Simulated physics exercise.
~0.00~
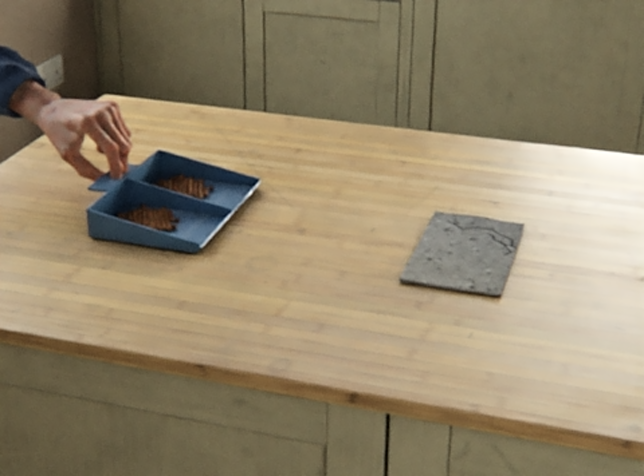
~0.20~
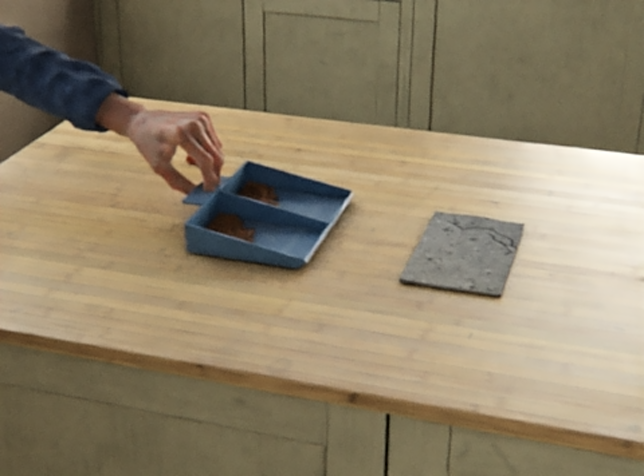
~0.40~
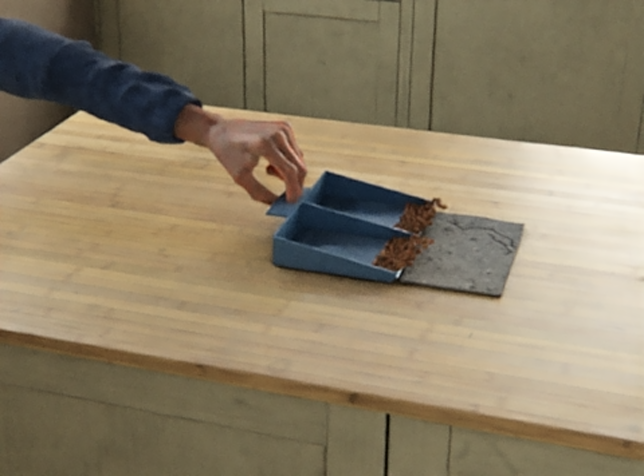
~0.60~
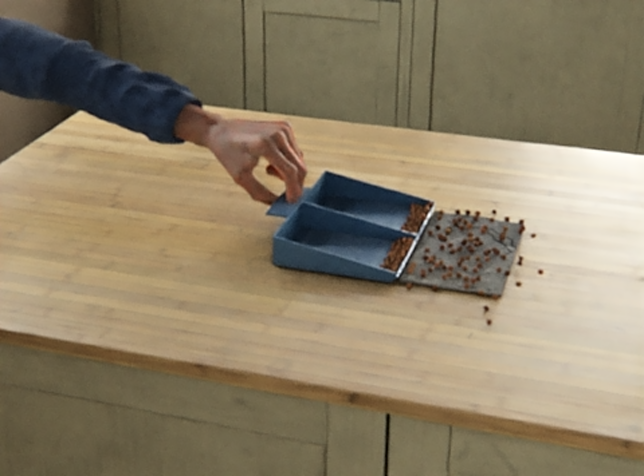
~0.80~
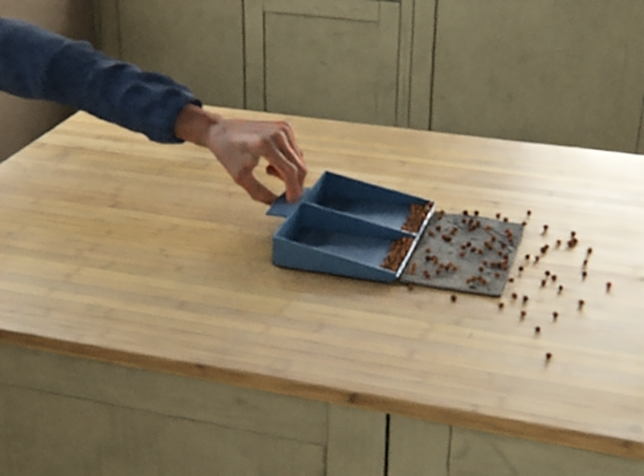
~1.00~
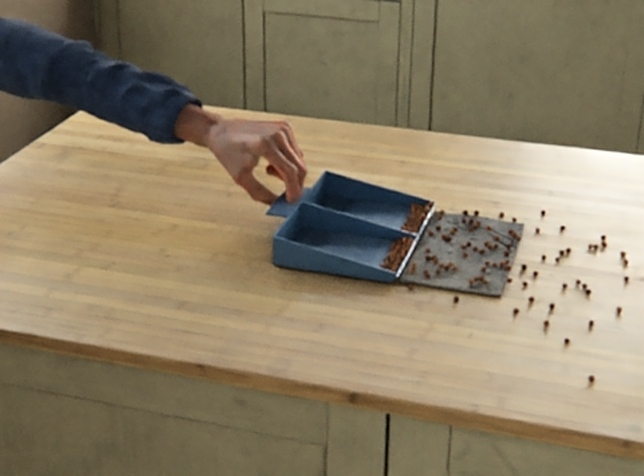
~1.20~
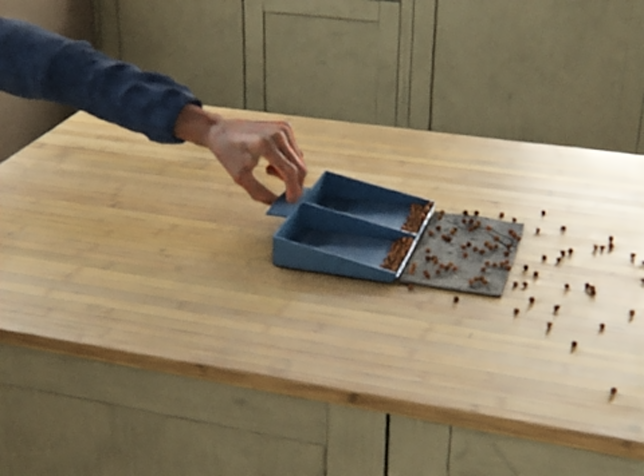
Small brown beads spilled from both halves of a divided blue tray when a hand pushed it right along a wooden counter into a gray slab, scattering over the slab and countertop while some stayed inside the stopped tray.
